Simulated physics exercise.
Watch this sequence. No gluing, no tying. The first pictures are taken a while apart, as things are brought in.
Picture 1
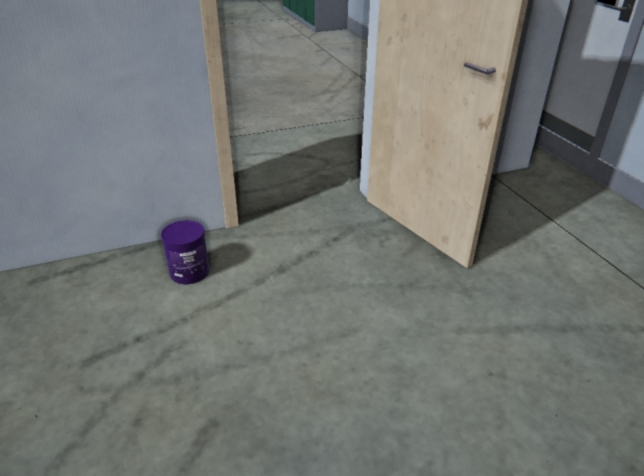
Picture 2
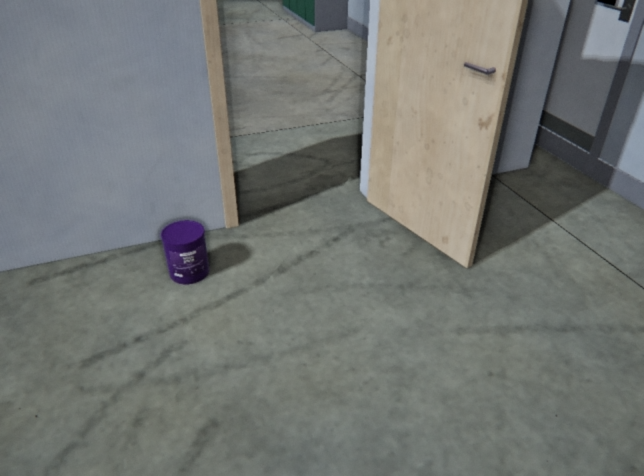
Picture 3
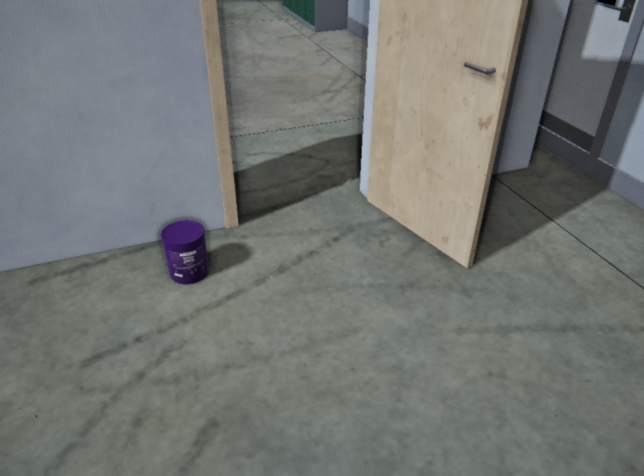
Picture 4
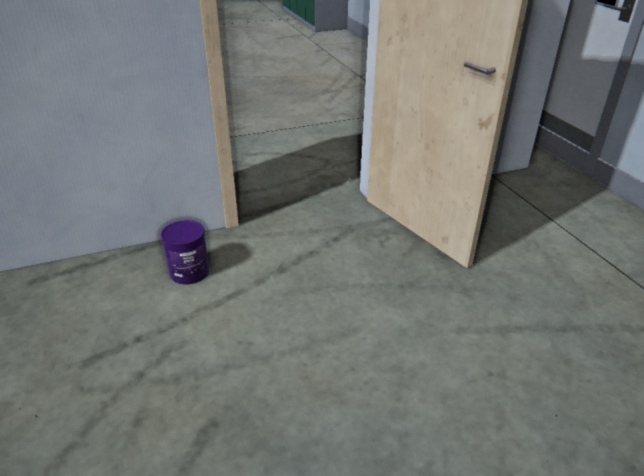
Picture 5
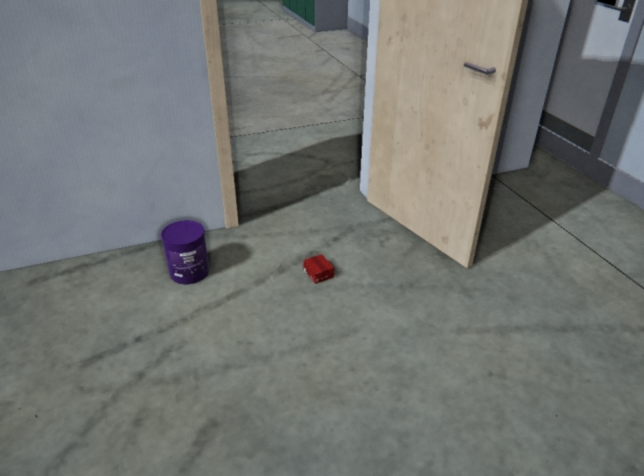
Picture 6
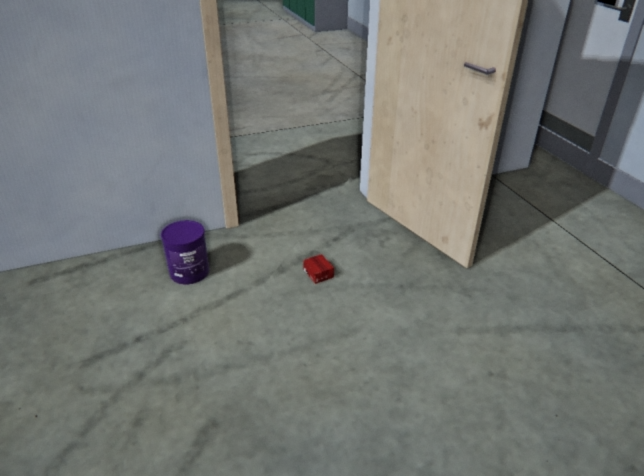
A wooden door stands open and still near a purple pail as a red box appears.
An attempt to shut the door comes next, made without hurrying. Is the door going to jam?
In this one the door finishes its swing without a hitch.
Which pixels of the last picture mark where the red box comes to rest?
End position, last frame: About (241, 248).
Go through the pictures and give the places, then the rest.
In the first picture, door wide open and still; purple pail (186, 253).
In the second picture, door wide open and still; purple pail (186, 253).
In the third picture, door wide open and still; purple pail (186, 253).
In the fourth picture, door wide open and still; purple pail (186, 253).
In the fifth picture, door wide open and still; purple pail (186, 253).
In the sixth picture, door wide open and still; red box (319, 269); purple pail (186, 253).
Then, 1.30 s after the last picture, door at 69°.
Then, 2.00 s after the last picture, door at 39°; red box slid about its own width near (284, 260).
Then, 2.40 s after the last picture, door at 23°; red box slid well along near (251, 250).
At rest, door at 0°; moved from the start, red box; purple pail in place. Seen from the same camera at the end, red box near (241, 248).
